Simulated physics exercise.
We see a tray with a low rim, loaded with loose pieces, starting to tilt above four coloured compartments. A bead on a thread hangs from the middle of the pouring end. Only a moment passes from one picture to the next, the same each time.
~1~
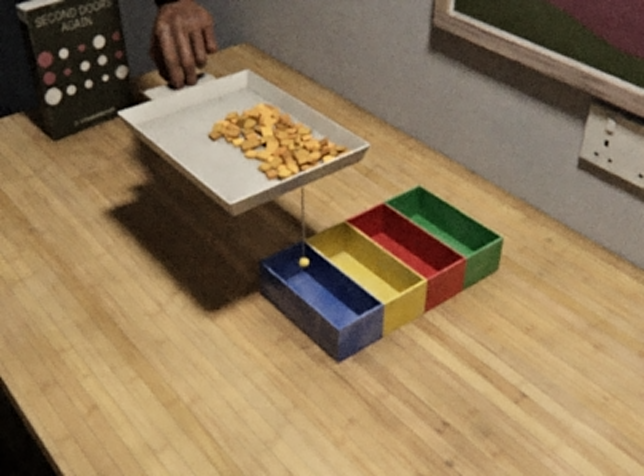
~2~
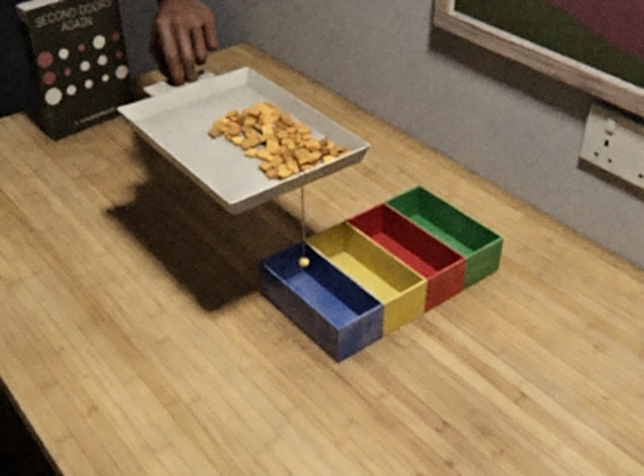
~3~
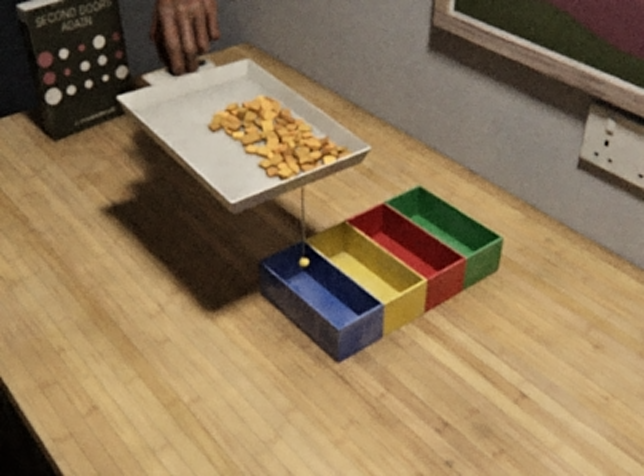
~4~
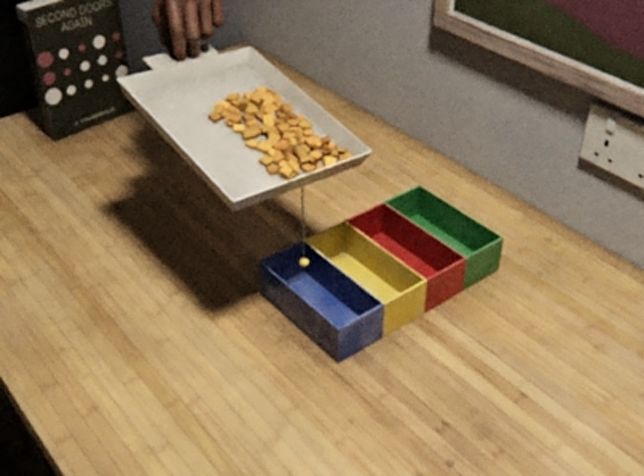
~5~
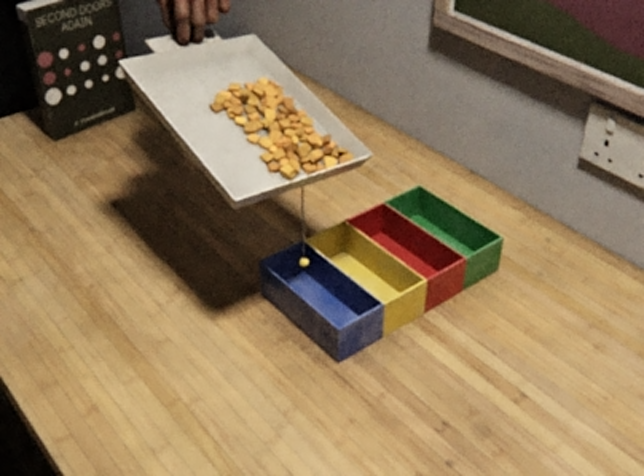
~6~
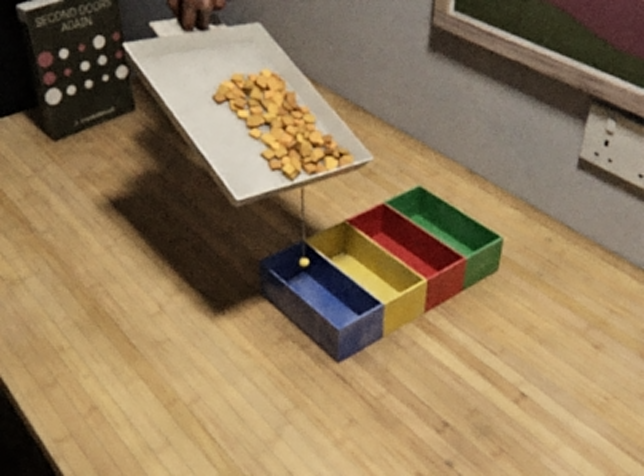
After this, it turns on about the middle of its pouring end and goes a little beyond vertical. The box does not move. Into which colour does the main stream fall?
Fullest: The yellow cell.
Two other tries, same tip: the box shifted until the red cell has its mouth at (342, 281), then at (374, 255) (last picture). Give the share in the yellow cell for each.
About 0 and 20 per cent.
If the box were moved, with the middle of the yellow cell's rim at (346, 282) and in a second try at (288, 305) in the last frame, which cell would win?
The first try: The red cell. The second: The cell in green.
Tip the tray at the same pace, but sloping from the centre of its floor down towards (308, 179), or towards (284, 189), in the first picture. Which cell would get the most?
At the first place yellow, at the second the blue cell.
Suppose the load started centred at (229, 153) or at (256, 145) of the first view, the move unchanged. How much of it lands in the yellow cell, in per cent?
The first gives 70 %, the second 80 %.
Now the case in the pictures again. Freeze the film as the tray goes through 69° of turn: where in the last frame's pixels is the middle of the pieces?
Near (339, 158).
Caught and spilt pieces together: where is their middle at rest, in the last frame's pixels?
Around (371, 289).
Soon after the last picture, tray tipped steeply; nearly all on the tray; a stray few falling or outside the box.
A little later, tray tipped past a quarter turn; a stray few on the tray; about two thirds in the yellow cell; a small part in the red cell; a stray few in the blue cell; a small part falling or outside the box.
Later still, tray tipped past a quarter turn; most in the yellow cell; a small part in the red cell; a small part in the blue cell.
At rest, tray tipped past a quarter turn; most in the yellow cell; a small part in the red cell; a small part in the blue cell; none in the green cell.
